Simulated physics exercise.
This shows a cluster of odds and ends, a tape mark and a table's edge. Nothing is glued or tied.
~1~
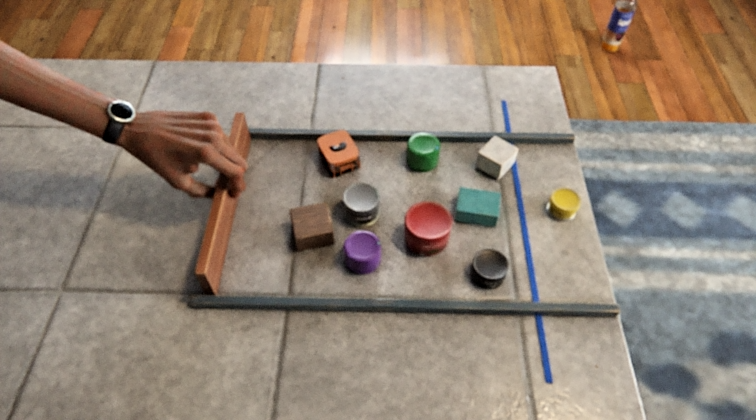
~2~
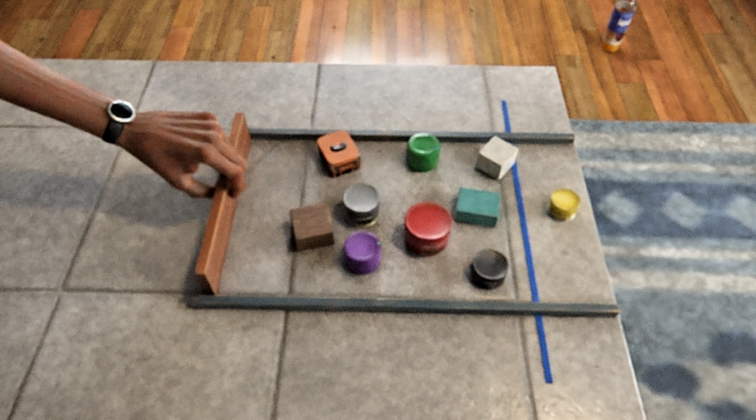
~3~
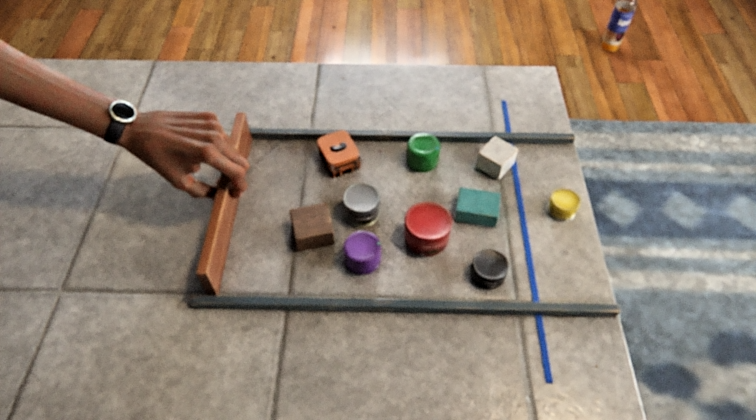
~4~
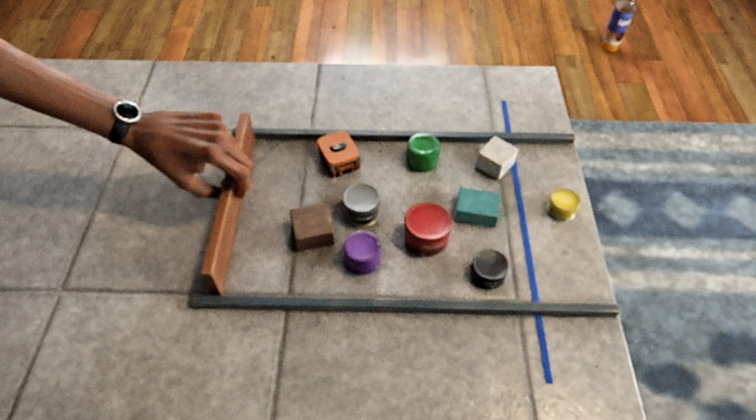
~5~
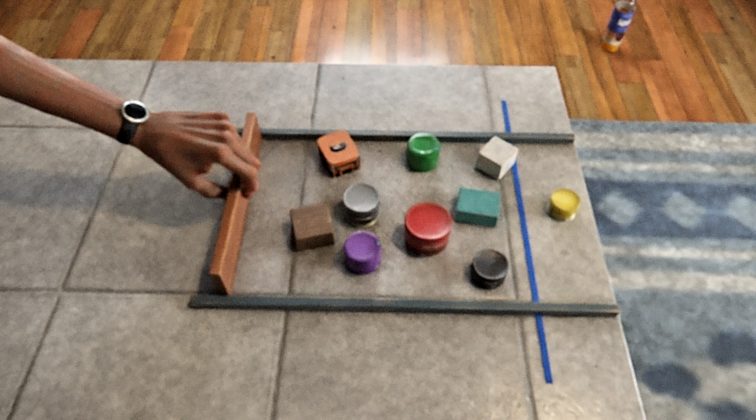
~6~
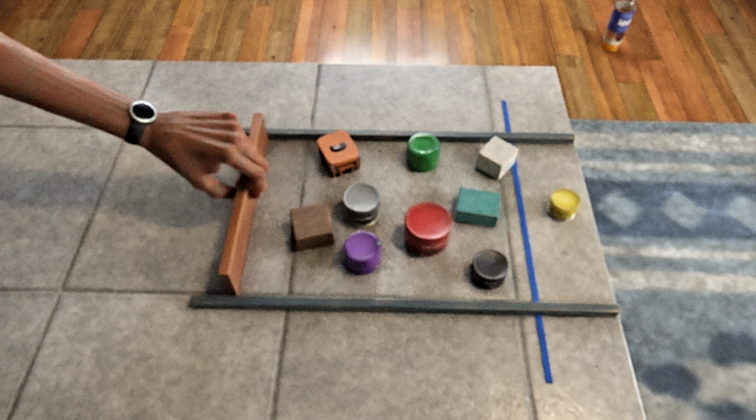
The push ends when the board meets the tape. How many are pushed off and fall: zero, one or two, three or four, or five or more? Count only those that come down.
As it turns out, the number that fall off is one or two.
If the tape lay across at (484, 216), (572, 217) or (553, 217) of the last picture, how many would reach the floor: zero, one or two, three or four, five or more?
One after another: No fall at all; more than four; more than four.
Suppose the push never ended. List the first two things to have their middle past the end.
Earliest first: The yellow tin, then the white block.
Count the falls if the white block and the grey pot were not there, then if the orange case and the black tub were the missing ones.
First 0, then 1.
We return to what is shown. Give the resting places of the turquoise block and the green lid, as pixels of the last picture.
The turquoise block at (579, 202), the green lid at (564, 158).
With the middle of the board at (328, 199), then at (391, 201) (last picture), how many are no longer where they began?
By then 4, and 6.
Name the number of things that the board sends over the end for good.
The count is 2.
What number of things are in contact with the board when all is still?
4 of them.
Soon after, none off yet; yellow tin at rest near (563, 205); white block at rest near (497, 158); black tub at rest near (489, 269).
In the end, the number that fall off is one or two; gone, white block and yellow tin.
